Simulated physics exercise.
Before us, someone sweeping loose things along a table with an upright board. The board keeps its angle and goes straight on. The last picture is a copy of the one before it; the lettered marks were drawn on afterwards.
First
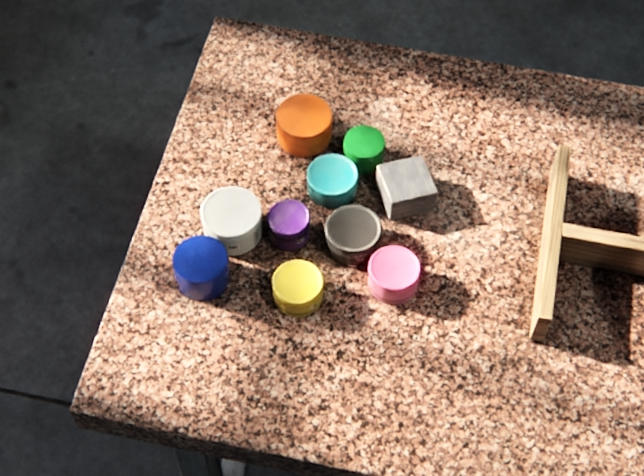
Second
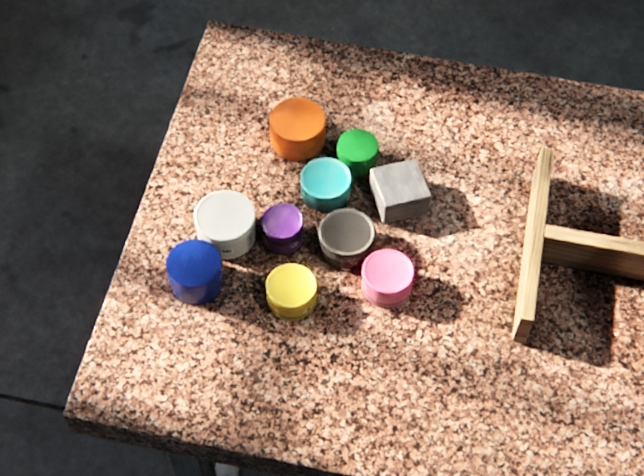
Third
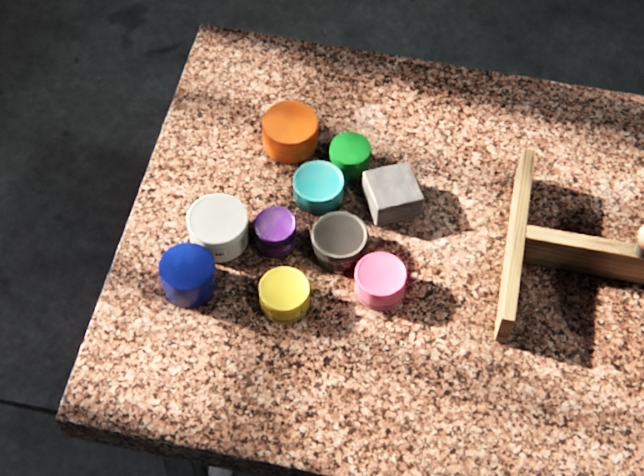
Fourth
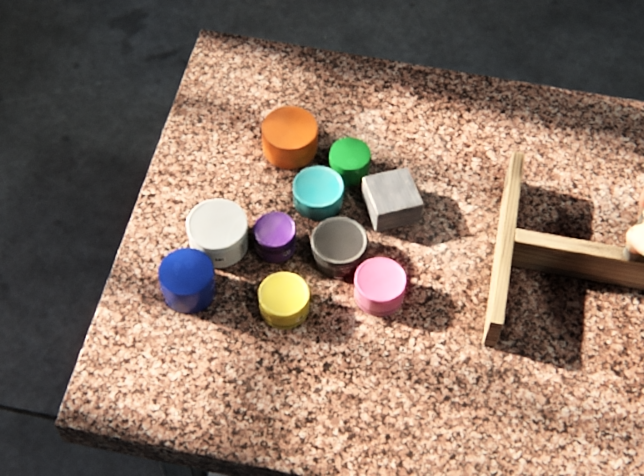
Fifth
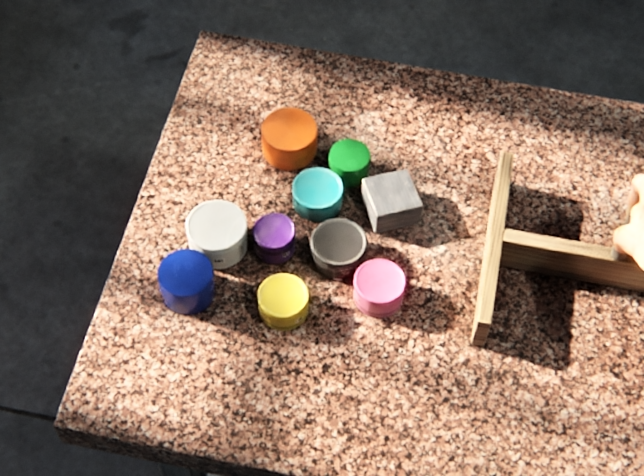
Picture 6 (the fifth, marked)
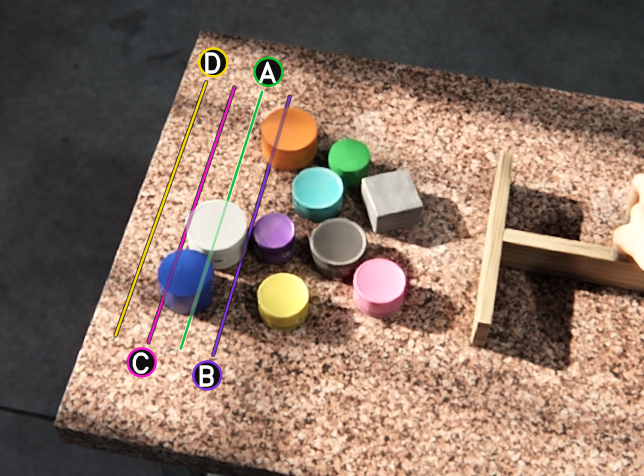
An upright wooden board slides slightly left across a speckled table, nearing motionless coloured tubs.
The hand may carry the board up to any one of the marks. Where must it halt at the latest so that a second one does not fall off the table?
A.
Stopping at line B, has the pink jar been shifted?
Yes.
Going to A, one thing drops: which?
It is the white tub.
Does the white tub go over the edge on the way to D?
By then, yes.
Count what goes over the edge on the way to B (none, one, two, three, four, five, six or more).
In all, none.
On the marked copy, A at (225, 210); B at (255, 215); C at (195, 204); D at (164, 199).
With A. Early on, board (399, 215); pink jar (352, 289); grey block (367, 195).
Further on, board (302, 197); white tub (163, 235); purple tub (214, 228).
At the end, board (228, 184); white tub over the edge; turquoise tub (161, 167); one fallen.
As for the rest, B is within the limit but short; C drops three; D drops five.
